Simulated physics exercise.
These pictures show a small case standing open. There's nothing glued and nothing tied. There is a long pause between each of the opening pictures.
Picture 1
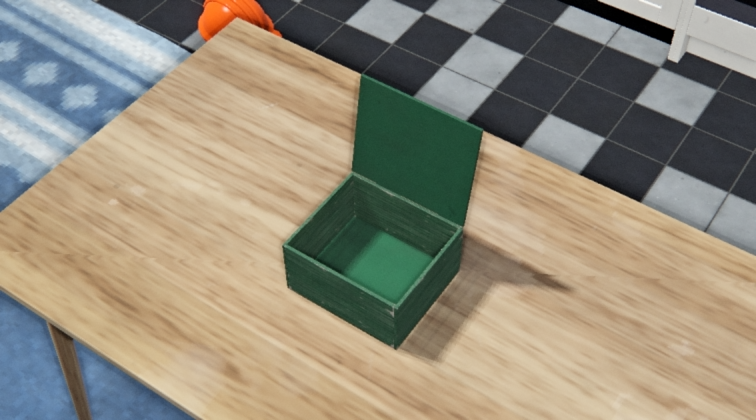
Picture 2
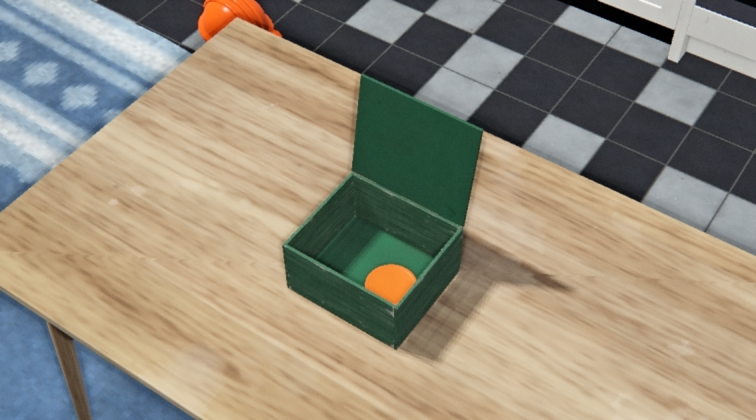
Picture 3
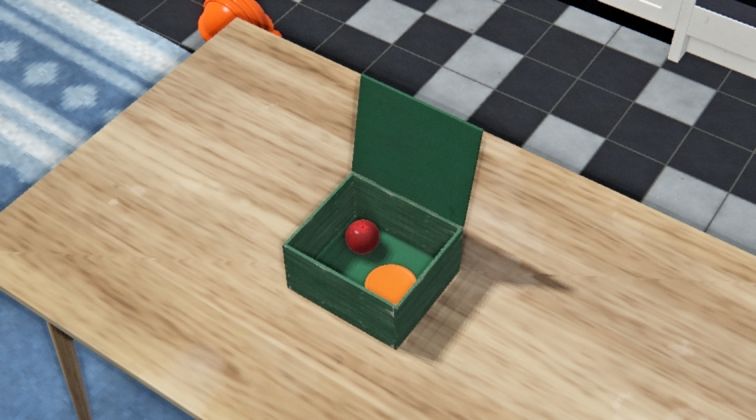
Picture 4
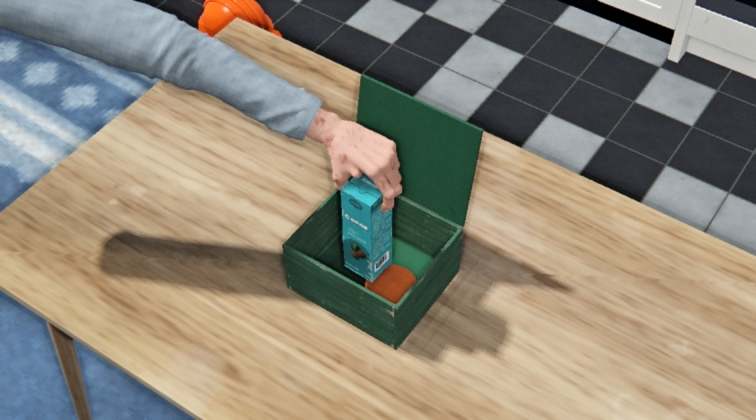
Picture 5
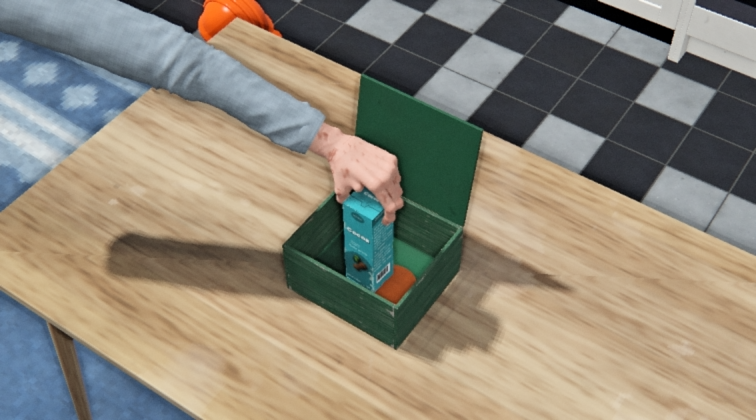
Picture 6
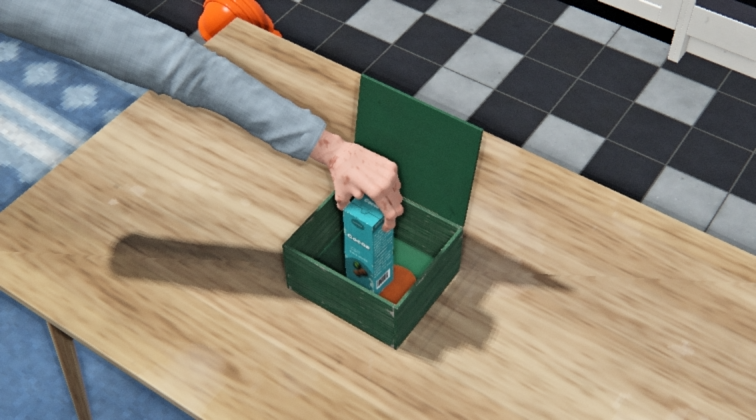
On a wooden table, an open green box is empty at first, then holds a flat orange item and later a red apple too; a hand reaches in from the left and lowers a turquoise carton slightly inside it.
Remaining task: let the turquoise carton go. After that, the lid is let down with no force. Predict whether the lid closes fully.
The lid leaves a gap.
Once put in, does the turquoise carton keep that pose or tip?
The turquoise carton ends up leaning.
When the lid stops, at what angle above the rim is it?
The lid sits around 18° above the rim.
Then, 1.10 s after the last picture, lid starting down.
Then, 1.50 s after the last picture, lid 65° above the rim.
Then, 1.90 s after the last picture, lid 44° above the rim; turquoise carton tipped 7° from how it was near (362, 249).
Then, 2.20 s after the last picture, lid 25° above the rim; turquoise carton tipped 39° from how it was near (337, 253).
At rest, lid 18° above the rim; tipped over in the box, turquoise carton; the other 2 in place. Seen from the same camera at the end, turquoise carton near (339, 254).
